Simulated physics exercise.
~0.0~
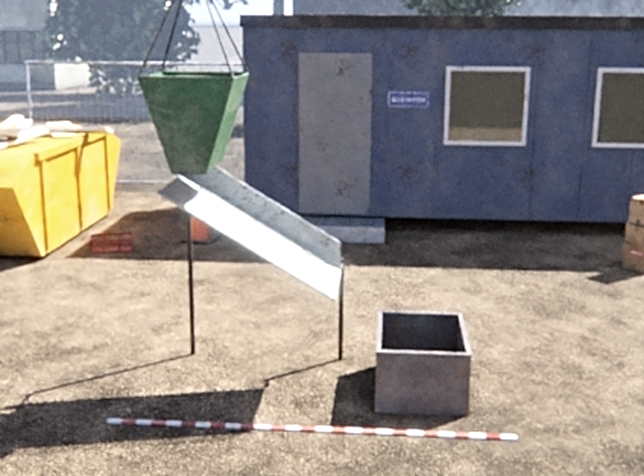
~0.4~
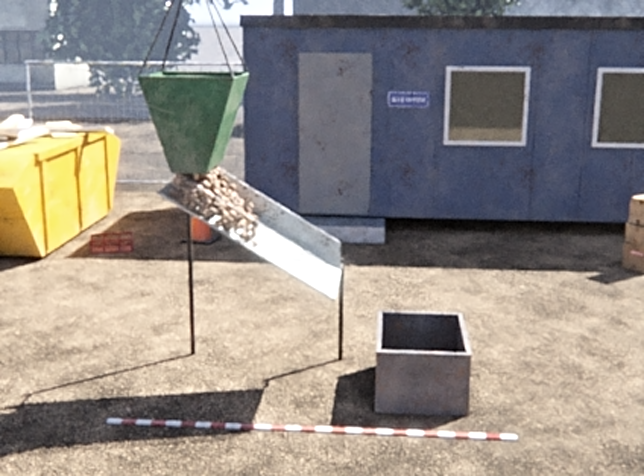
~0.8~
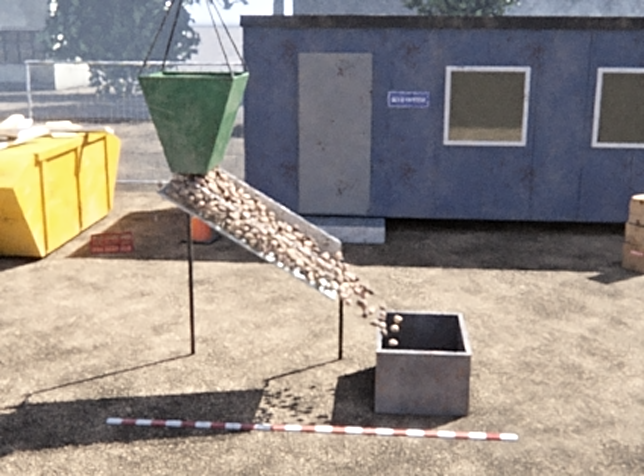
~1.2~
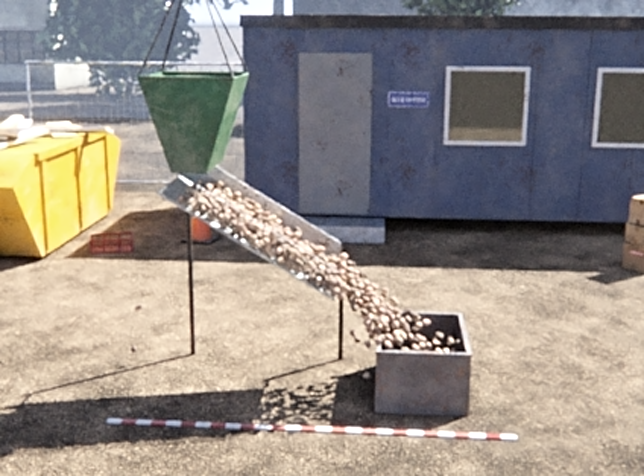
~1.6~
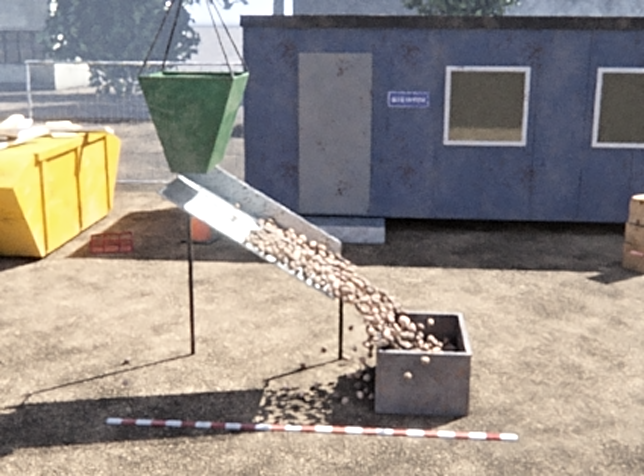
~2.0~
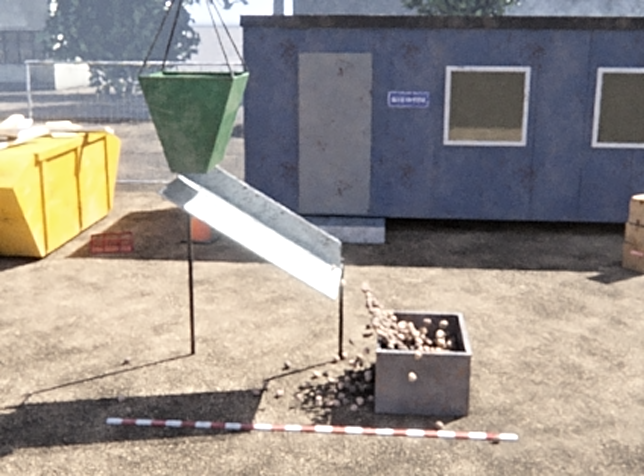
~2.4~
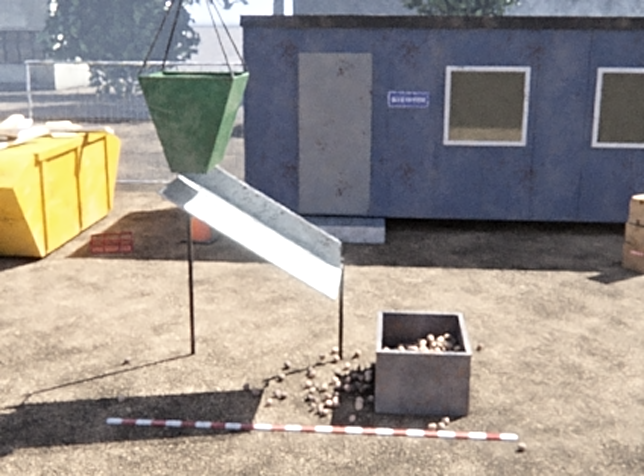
The clip opens on a green skip hanging above an empty, sloping metal chute, with an open grey bin below to the right and a blue cabin behind. Brown and pale rounded stones drop from the skip's bottom and spread down the chute. They slide off its lower end in a stream, most falling into the bin while some drop short onto the ground. The chute clears from the top down as the last stones leave it. Finally, most of the stones lie in the bin, with a scattering mainly to its left and a few in front near the striped staff.
